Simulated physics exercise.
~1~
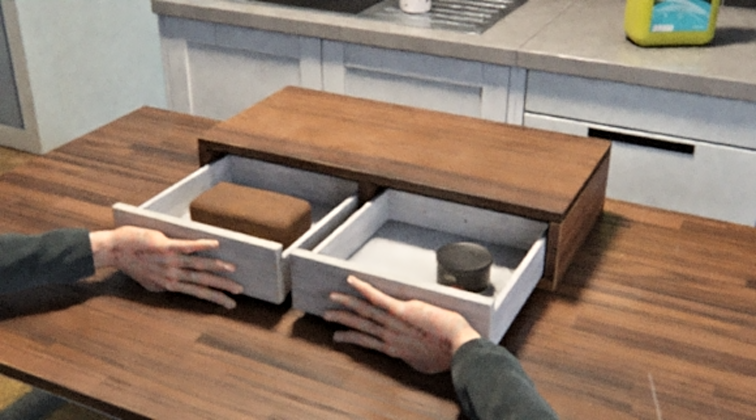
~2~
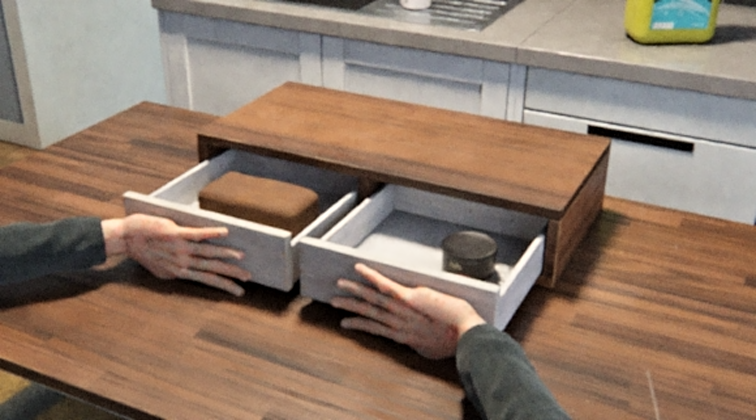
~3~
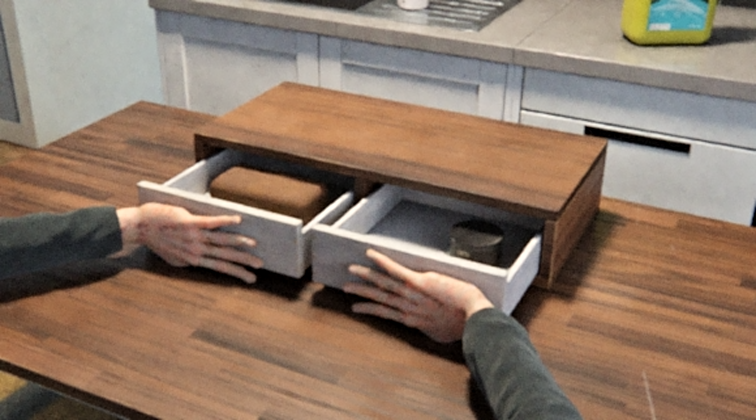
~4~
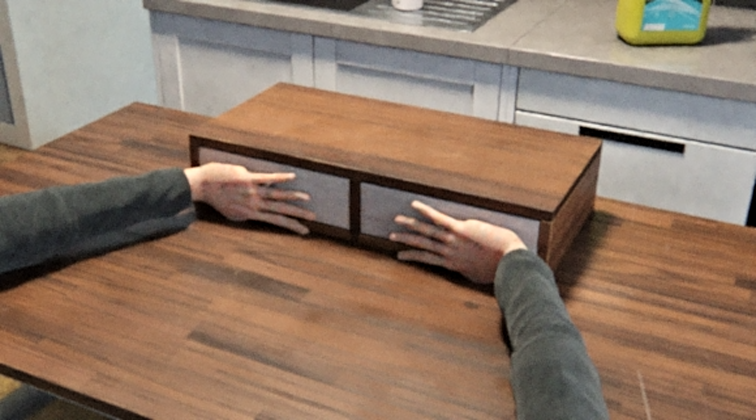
In the video, two hands push the white fronts of two open drawers, the left holding a brown loaf and the right a black pot, into a low wooden chest on a table, until both drawers are shut flush with the items hidden inside.
